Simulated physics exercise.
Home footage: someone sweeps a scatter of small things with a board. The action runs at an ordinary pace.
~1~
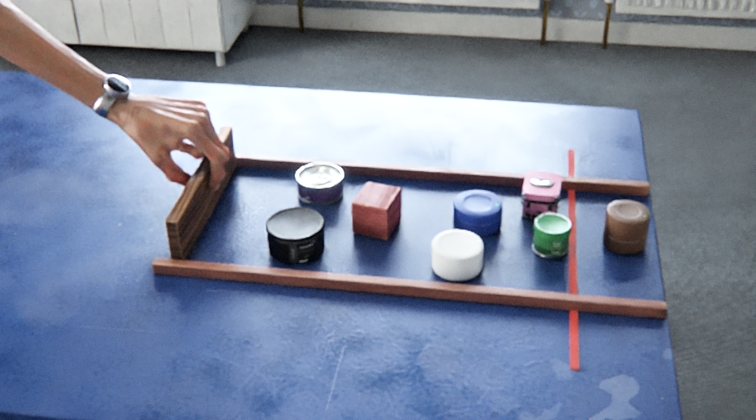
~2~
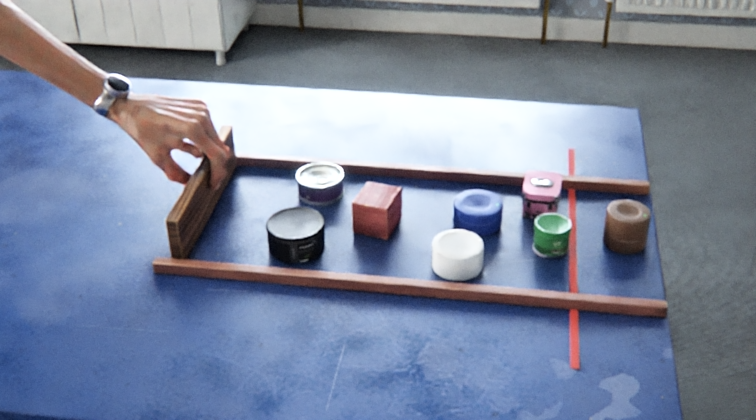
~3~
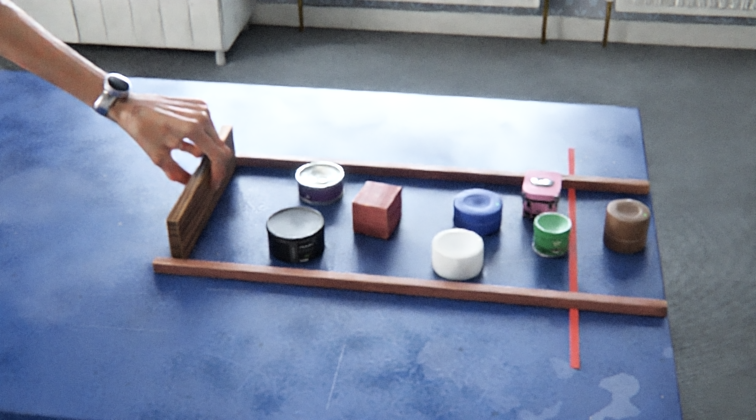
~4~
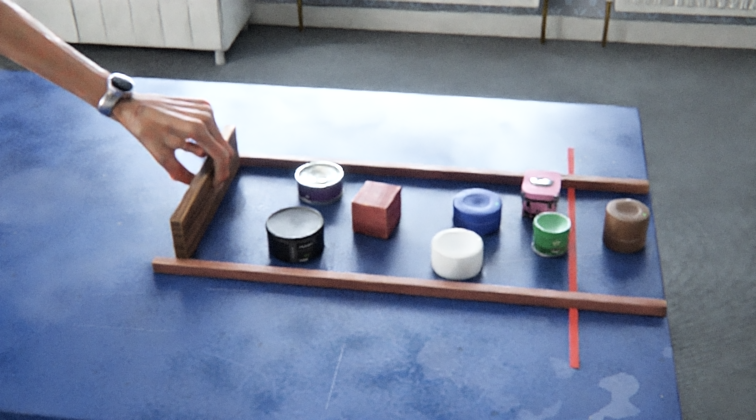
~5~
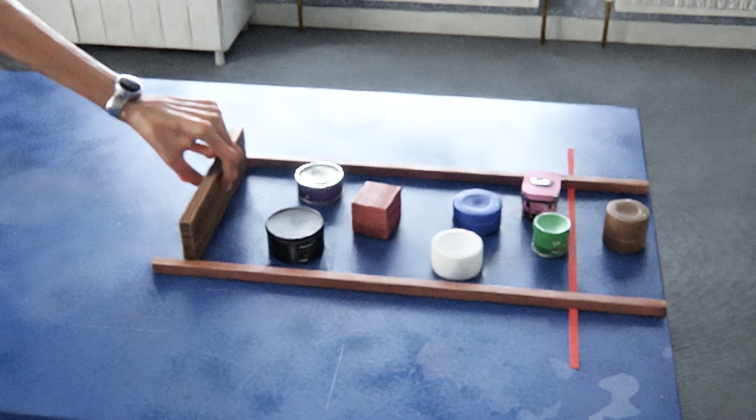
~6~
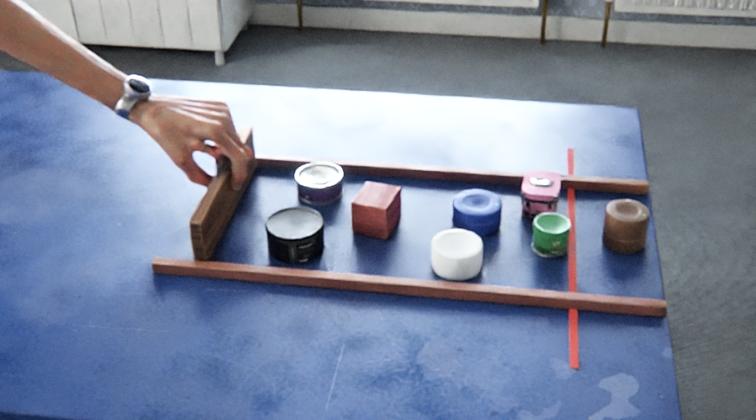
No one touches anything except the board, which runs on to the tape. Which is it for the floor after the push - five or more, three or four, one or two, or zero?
Under three but some drop.
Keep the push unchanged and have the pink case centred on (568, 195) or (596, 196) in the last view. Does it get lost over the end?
Pink case: Holds firm; holds firm.
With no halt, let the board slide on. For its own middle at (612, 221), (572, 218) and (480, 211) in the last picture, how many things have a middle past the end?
Place by place: 5, 1 and 0.
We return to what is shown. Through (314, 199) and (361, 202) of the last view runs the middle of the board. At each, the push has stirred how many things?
I count 2 first and 3 after.
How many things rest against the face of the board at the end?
It's touching 3 at the end.
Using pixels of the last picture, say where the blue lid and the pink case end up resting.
Approximately (636, 224) for one, approximately (645, 197) for the other.
Early on, none off yet; brown lid at rest near (626, 226); green tin at rest near (551, 235); pink case at rest near (540, 195).
A while later, none off yet; brown lid at rest near (629, 227); green tin travelled about its own width near (584, 242); pink case travelled about its own width near (594, 193).
Finally, the number that fall off is one or two; lost, brown lid.
